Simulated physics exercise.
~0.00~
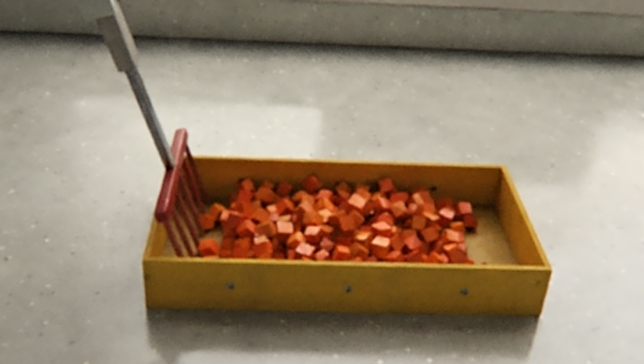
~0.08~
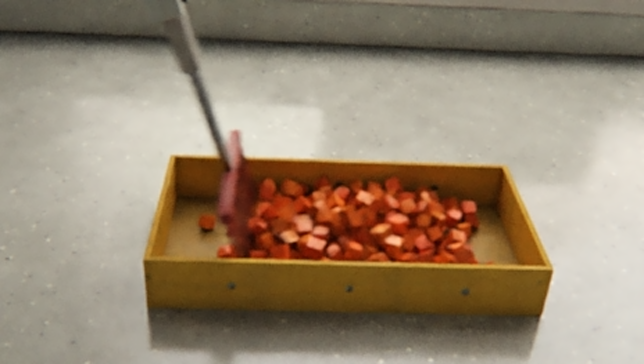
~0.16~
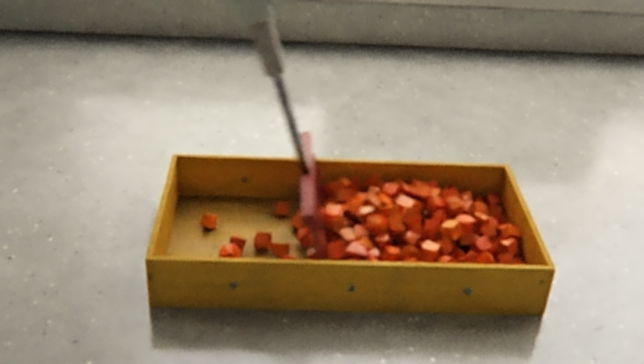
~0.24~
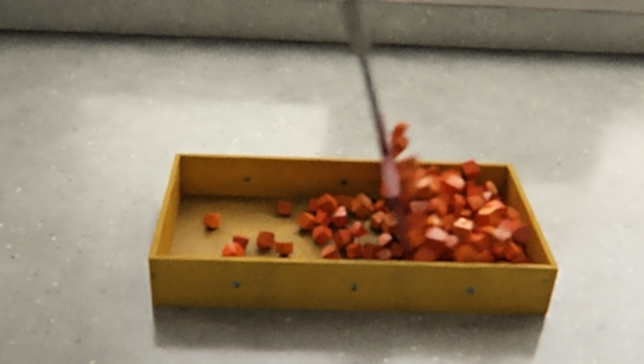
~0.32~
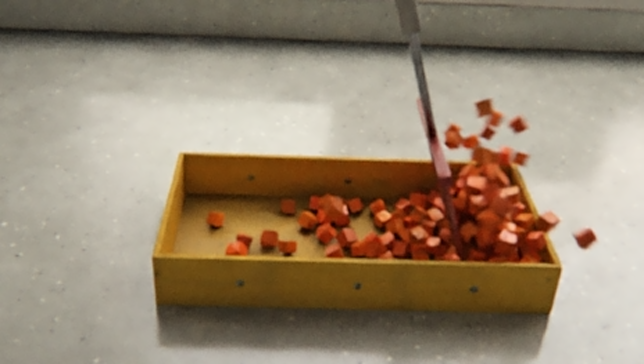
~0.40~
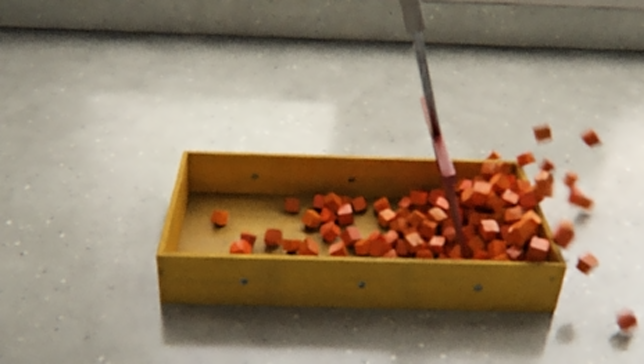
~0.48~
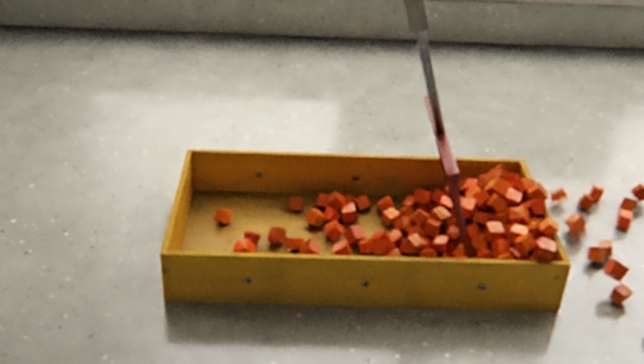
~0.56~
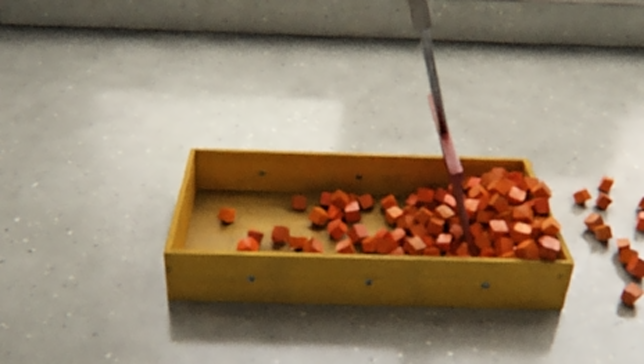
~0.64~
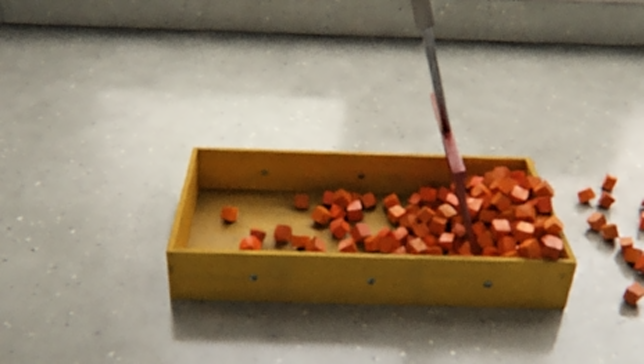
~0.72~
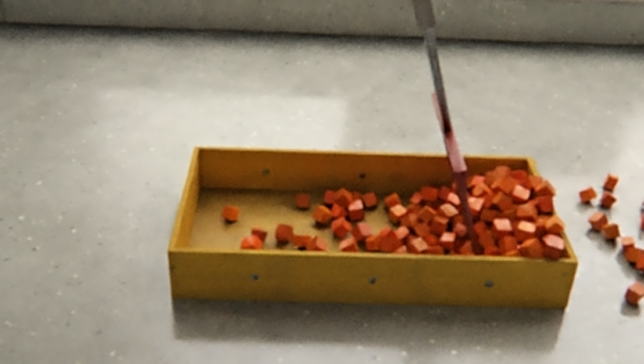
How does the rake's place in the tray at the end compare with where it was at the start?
At the start the rake stands at the left end of the tray, and at the end it stands near the right end, among the heaped dice.
